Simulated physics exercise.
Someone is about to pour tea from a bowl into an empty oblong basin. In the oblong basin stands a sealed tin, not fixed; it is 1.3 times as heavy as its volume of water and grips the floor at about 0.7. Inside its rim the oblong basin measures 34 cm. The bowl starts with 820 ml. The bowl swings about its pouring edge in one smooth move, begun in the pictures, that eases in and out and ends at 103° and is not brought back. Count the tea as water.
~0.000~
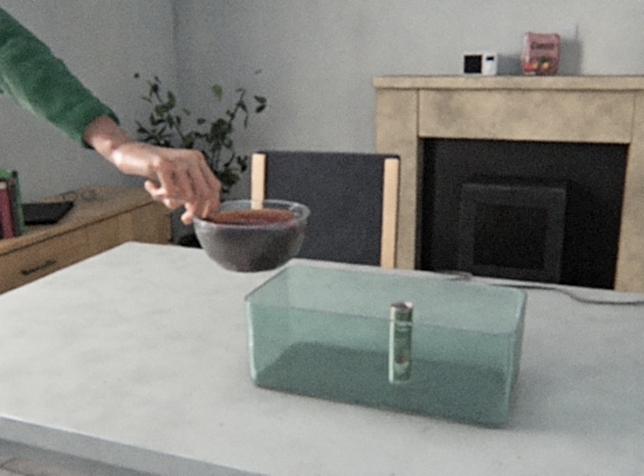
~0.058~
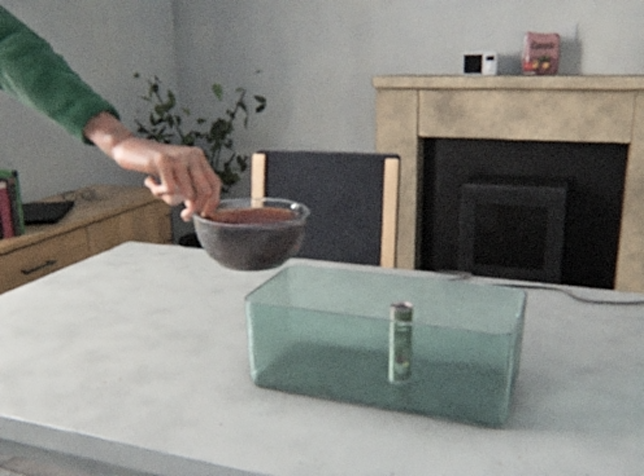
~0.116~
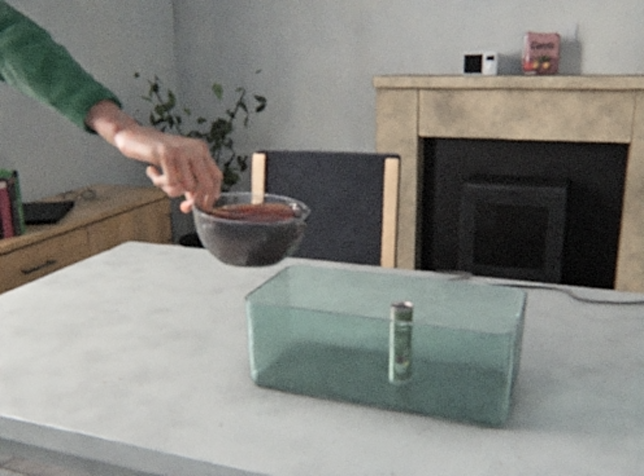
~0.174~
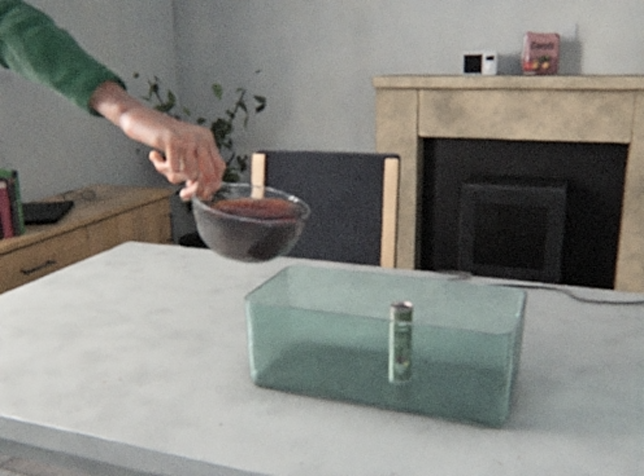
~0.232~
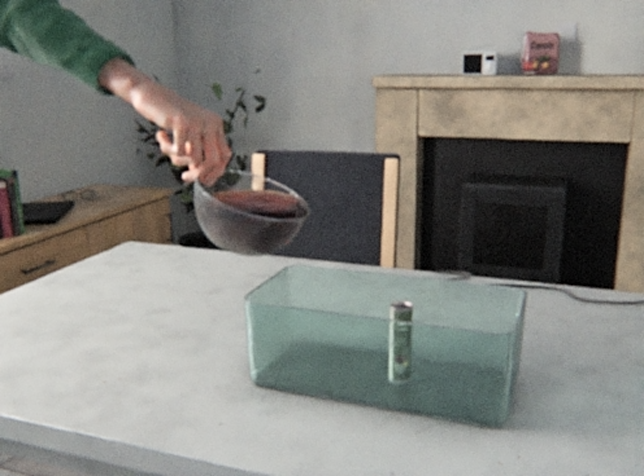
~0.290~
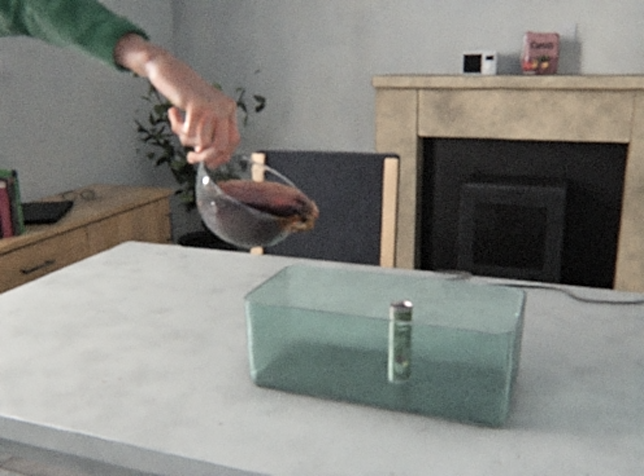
A hand in a green sleeve tilting a glass bowl of dark reddish-brown liquid, the liquid reaching over its right-hand rim.
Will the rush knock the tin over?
It falls.
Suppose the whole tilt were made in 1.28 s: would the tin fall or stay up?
The tin keeps standing.
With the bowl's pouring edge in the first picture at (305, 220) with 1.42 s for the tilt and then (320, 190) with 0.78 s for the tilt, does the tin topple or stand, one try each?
First it keeps standing; then it keeps standing.
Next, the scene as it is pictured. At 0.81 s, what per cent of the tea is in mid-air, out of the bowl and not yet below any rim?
Near 6 in a hundred.
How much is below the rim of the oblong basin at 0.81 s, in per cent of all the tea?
About 94 per cent.
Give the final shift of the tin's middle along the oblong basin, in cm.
Some 7.0 cm.
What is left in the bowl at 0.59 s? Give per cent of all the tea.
Near 24 in a hundred.
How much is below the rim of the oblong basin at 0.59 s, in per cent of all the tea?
Some 26 per cent.
By 0.59 s the tilt is 87° and 25 per cent is still to pour; the tin stands where it began.
By 0.81 s the tilt is 103° and 0 per cent is still to pour; the tin leans 32°.
By 1.05 s the tilt is 103° and 0 per cent is still to pour; the tin lies on its side.
By 1.30 s the tilt is 103° and 0 per cent is still to pour; the tin lies on its side.
At rest the tin lies on its side.
